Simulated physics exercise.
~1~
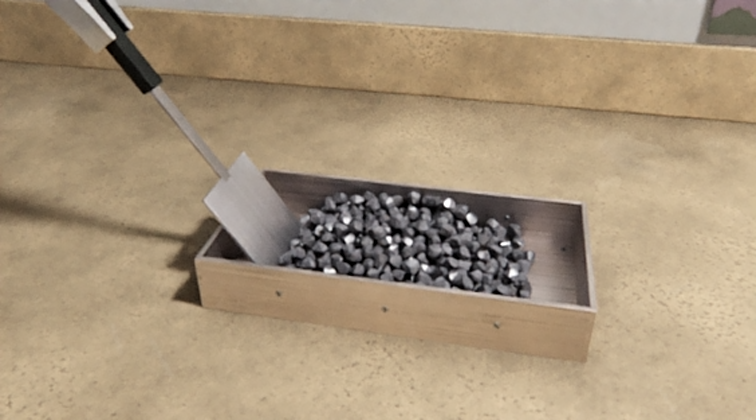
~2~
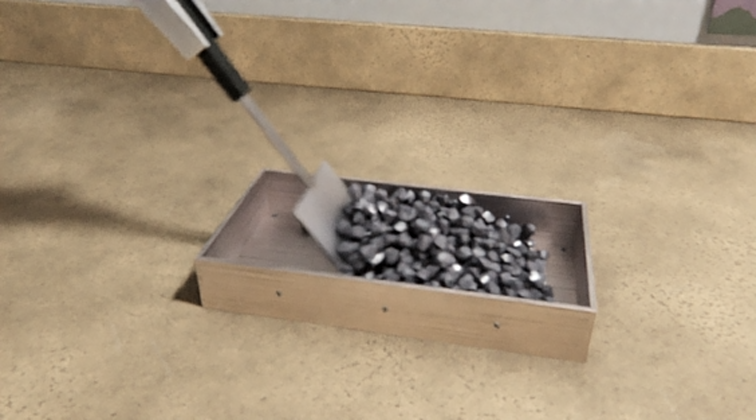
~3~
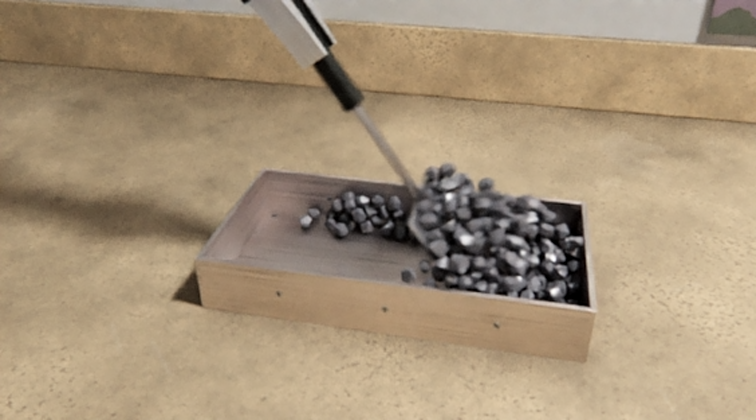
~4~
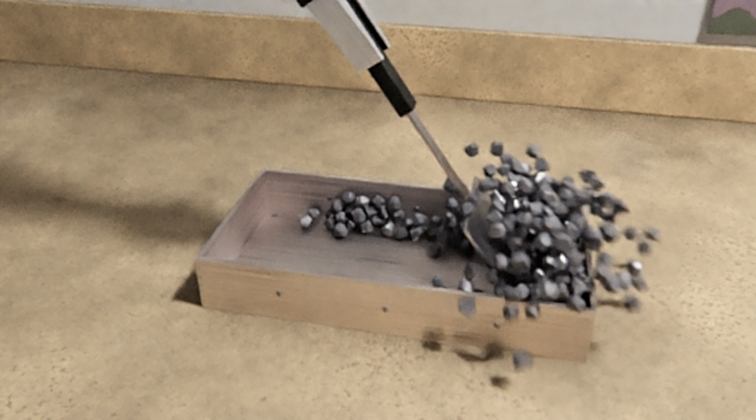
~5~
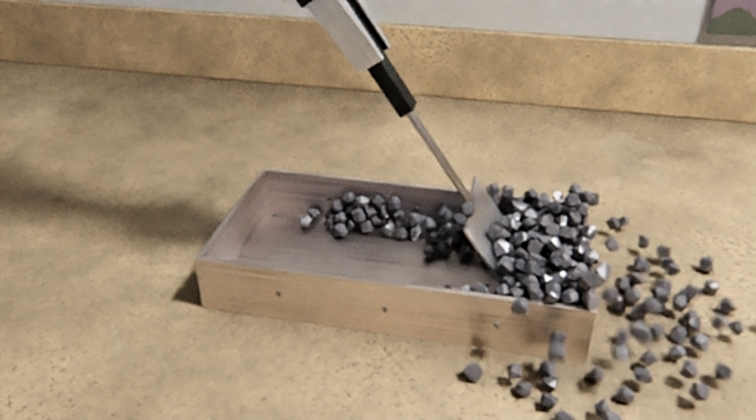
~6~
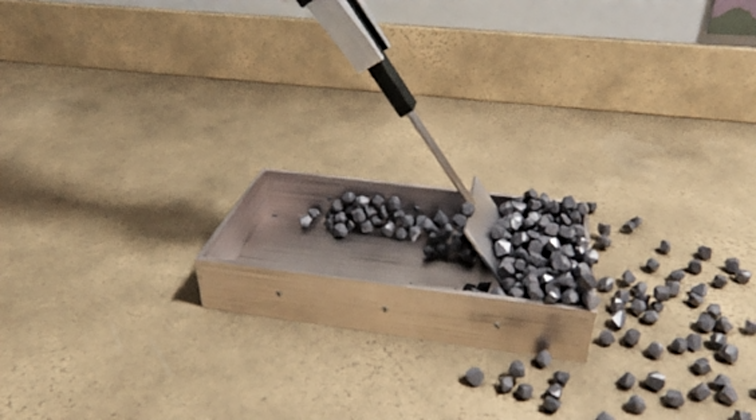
On a speckled tan countertop, a shallow wooden tray holds a bed of dark, shiny pebbles, with a flat metal turner held by a mechanical arm at its left end. The arm sweeps the turner to the right, pushing the pebbles together and baring the tray's left side. The load piles up steeply, while a small trail stays behind near the back wall. As the turner stops, pebbles surge over the right end and front edge. They scatter across the counter, leaving a packed heap against the blade and most pebbles still inside the unmoved tray.
